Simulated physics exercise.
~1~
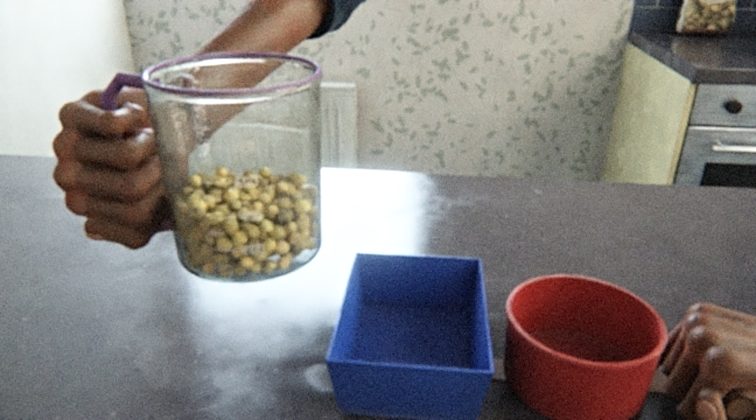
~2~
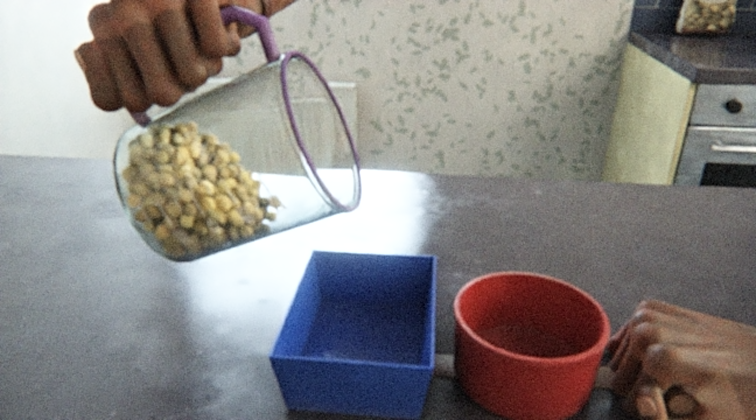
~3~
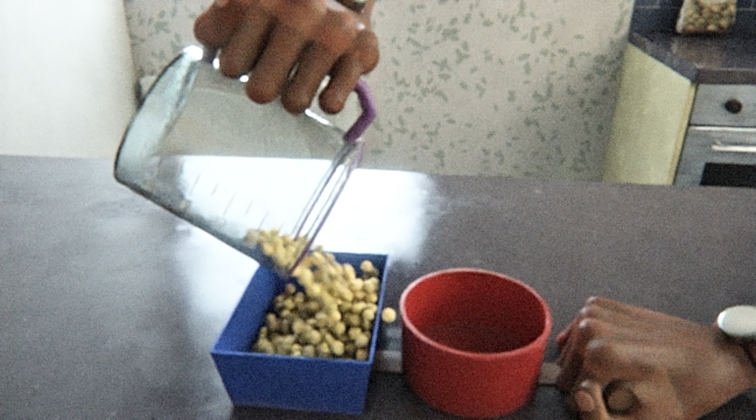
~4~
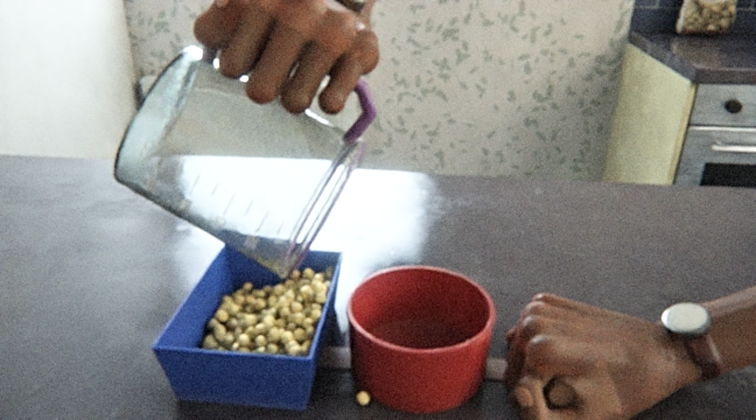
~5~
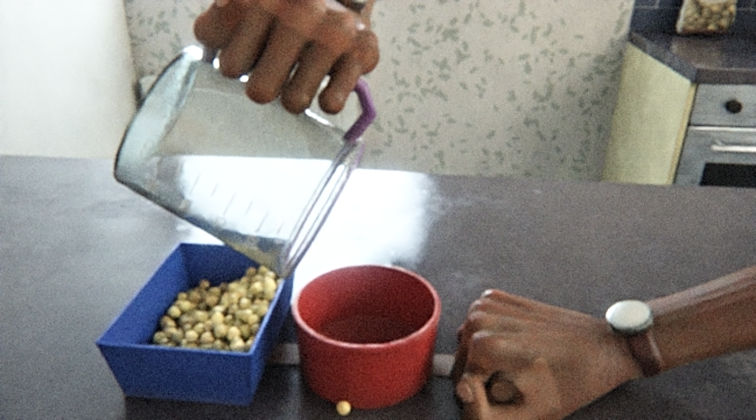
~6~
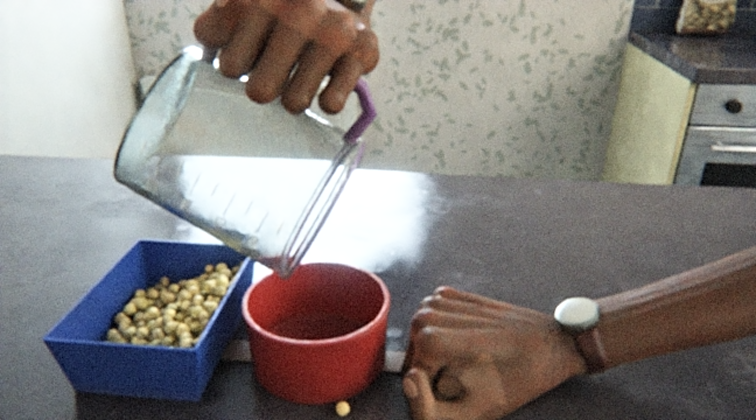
A person's hand holds a clear jug with a purple rim and handle, partly filled with soya beans, above a dark kitchen counter seen from the front, with a patterned wall and an oven behind. A blue square tin and a red round dish stand side by side, and another hand rests at the right. The hand tips the jug while the joined containers slide left, followed by the other hand. The beans pour into the blue tin, and one lands on the counter near the red dish. Finally the tilted jug is empty above the red dish, which has caught none.
